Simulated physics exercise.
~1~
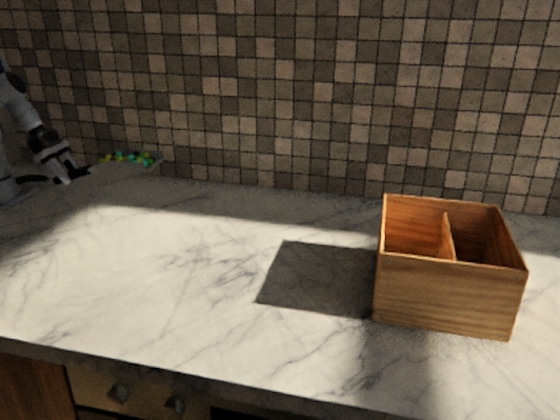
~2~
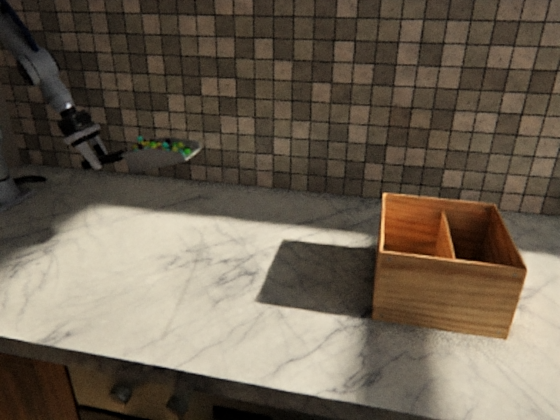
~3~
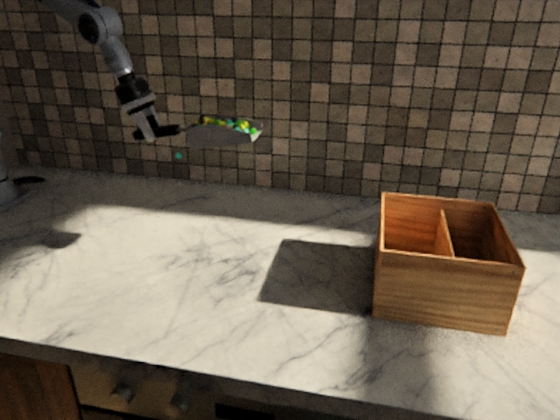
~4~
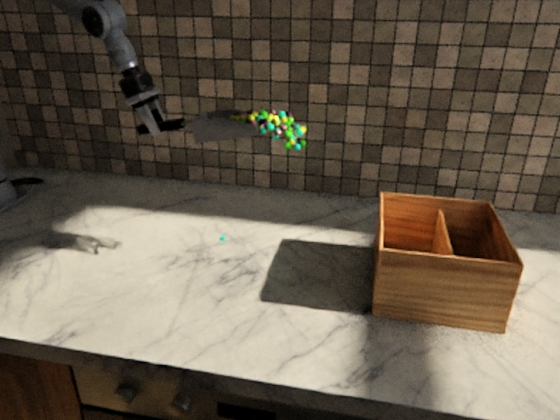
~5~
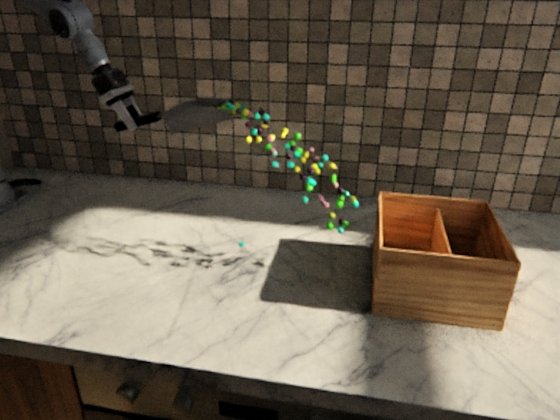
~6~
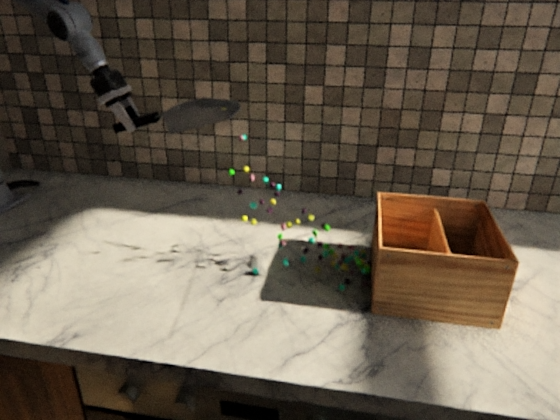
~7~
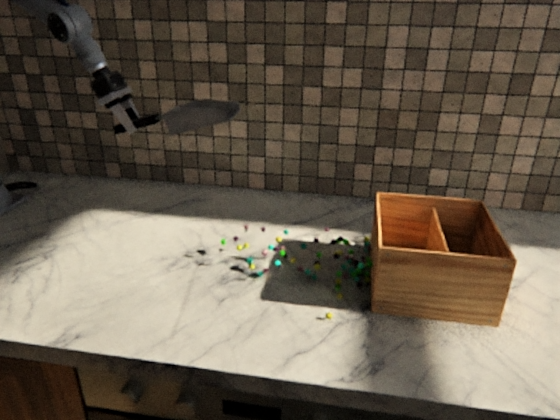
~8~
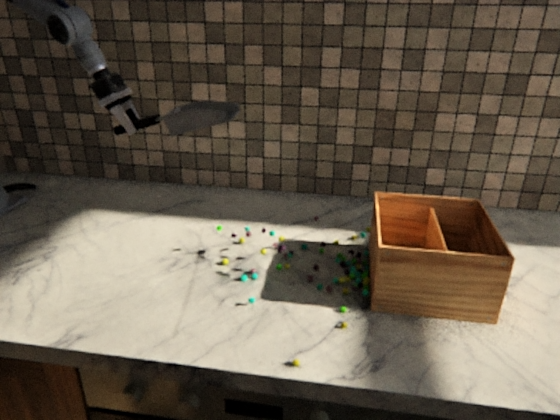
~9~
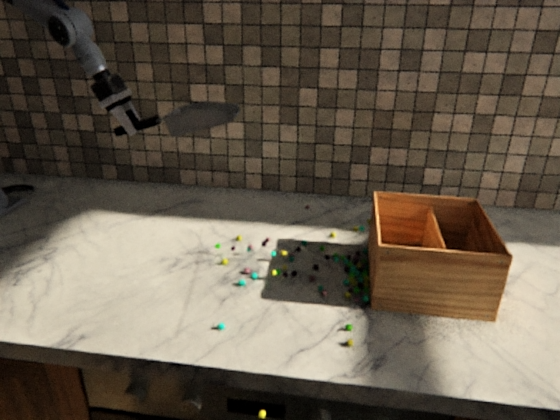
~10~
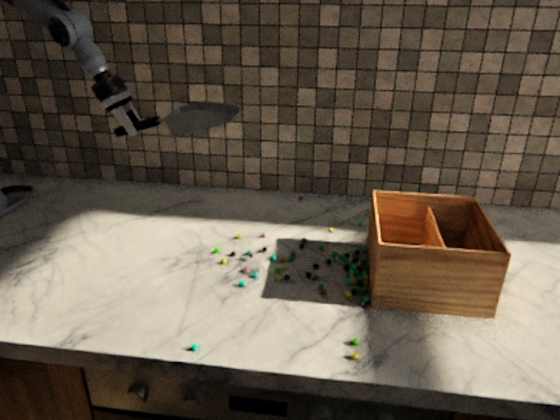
A grey robot arm at the upper left holds a flat grey scoop of small round sweets, mostly green, yellow and teal, above a pale marbled counter, seen from the front and slightly above. A brown tiled wall stands behind, and an open wooden box with a divider sits at the right. The arm lifts the scoop and carries it right, then stops and draws back a little. Many sweets fly off its front end, arc down short of the box and bounce and scatter across the counter. The arm holds still, with sweets strewn beside the box and one dropping past the counter's front edge.
